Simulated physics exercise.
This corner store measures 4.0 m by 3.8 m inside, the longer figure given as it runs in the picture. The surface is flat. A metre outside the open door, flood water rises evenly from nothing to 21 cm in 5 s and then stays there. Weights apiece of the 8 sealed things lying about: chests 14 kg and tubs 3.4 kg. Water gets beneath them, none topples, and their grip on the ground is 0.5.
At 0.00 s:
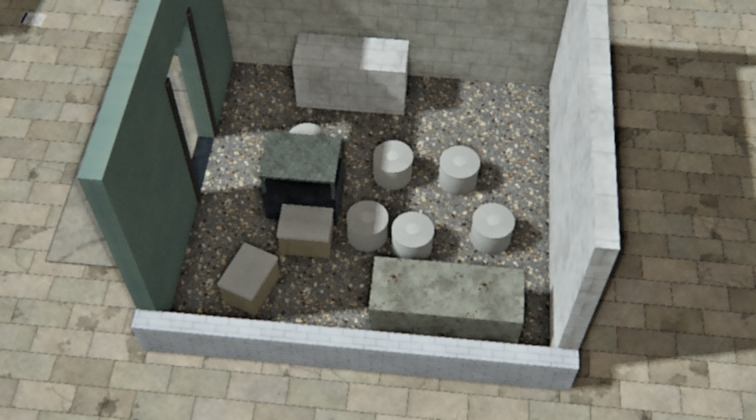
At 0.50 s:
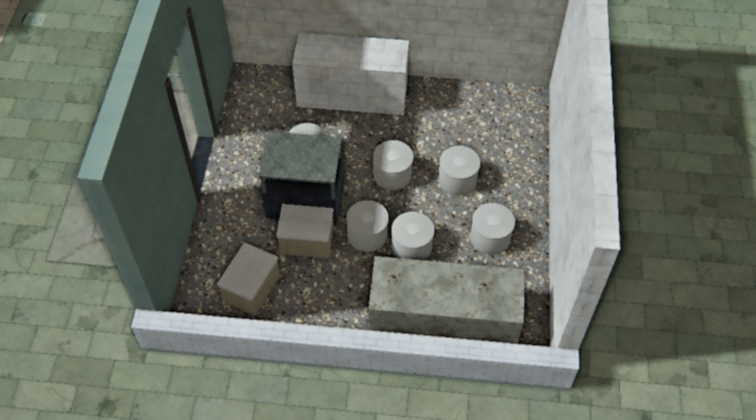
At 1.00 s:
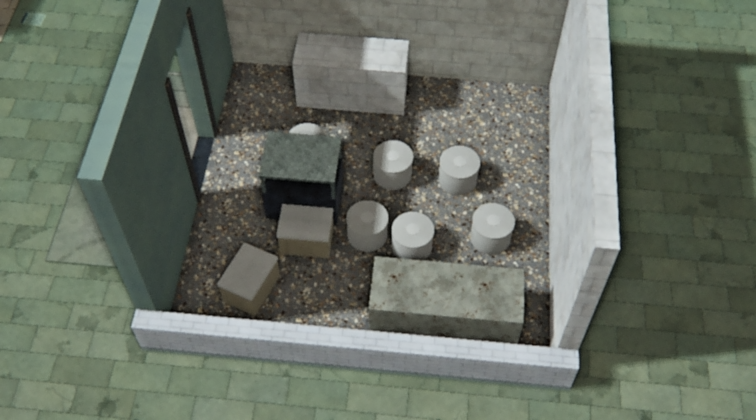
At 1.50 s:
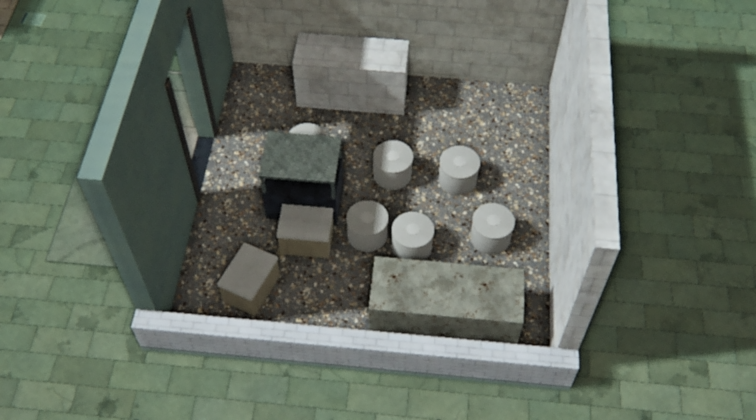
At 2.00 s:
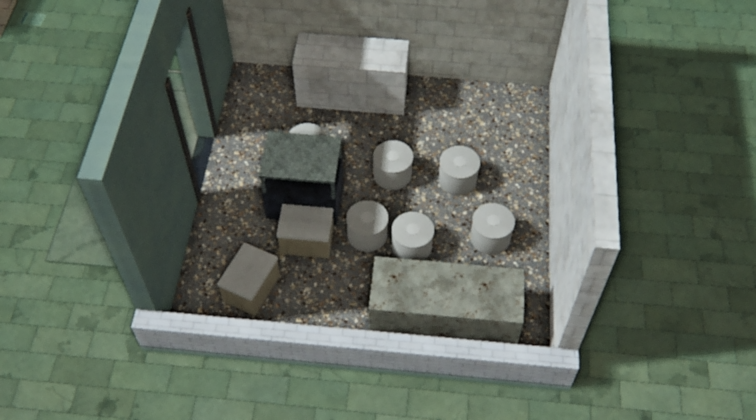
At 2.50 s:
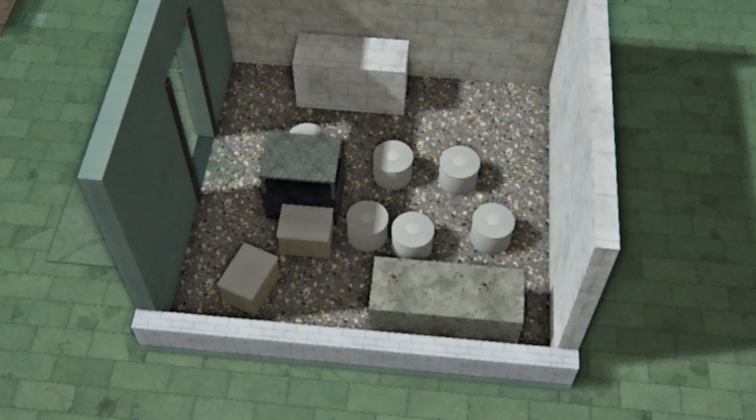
A roofless walled room holding pale tubs and blocky chests on a pebbled floor, nothing inside shifting as the surrounding paving turns green.
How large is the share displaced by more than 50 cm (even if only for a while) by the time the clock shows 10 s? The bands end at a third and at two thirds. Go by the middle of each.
Share: From one to two thirds.
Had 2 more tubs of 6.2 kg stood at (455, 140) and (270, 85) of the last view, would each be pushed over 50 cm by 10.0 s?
In turn: Past it, under.
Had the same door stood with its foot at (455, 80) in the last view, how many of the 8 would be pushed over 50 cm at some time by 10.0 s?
Then 5.
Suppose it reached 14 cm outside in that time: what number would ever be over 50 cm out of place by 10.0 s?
In that case 3 of them.
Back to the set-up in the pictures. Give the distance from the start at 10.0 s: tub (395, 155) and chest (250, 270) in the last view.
In turn: 120 cm, 60 cm.
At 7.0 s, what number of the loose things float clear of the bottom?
2 of them.
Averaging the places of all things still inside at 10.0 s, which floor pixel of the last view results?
At about (419, 235).
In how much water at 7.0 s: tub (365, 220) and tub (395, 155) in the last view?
About 1 and 3 cm.
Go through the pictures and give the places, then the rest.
In the first frame, a chest at (248, 270), on the bottom; a tub at (307, 139) rests on the ground; water covers 0.0 m2; 0 of 8 have shifted.
In the second frame, a chest at (248, 270) rests on the ground; a tub at (307, 139) rests on the ground; 0.0 m2 under water; 0 of 8 have shifted.
In the third frame, a chest at (248, 270), on the bottom; a tub at (307, 139) rests on the ground; 0.0 m2 under water; 0 of 8 have shifted.
In the fourth frame, a chest at (248, 270) rests on the ground; a tub at (307, 139), on the bottom; 0.0 m2 under water; 0 of 8 have shifted.
In the fifth frame, a chest at (248, 270), on the bottom; a tub at (307, 139) rests on the ground; water covers 0.0 m2; 0 of 8 have shifted.
In the sixth frame, a chest at (248, 270) rests on the ground; a tub at (307, 139), on the bottom; 0.2 m2 under water; 0 of 8 have shifted.
After 3.5 s 0 of 8 are over 50 cm from their spots; 0 afloat.
After 4.5 s 1 of 8 are over 50 cm from their spots; 0 afloat.
After 7.0 s 2 of 8 are over 50 cm from their spots; 2 afloat.
After 10.0 s 5 of 8 are over 50 cm from their spots, and 5 have been at some point; 7 afloat.
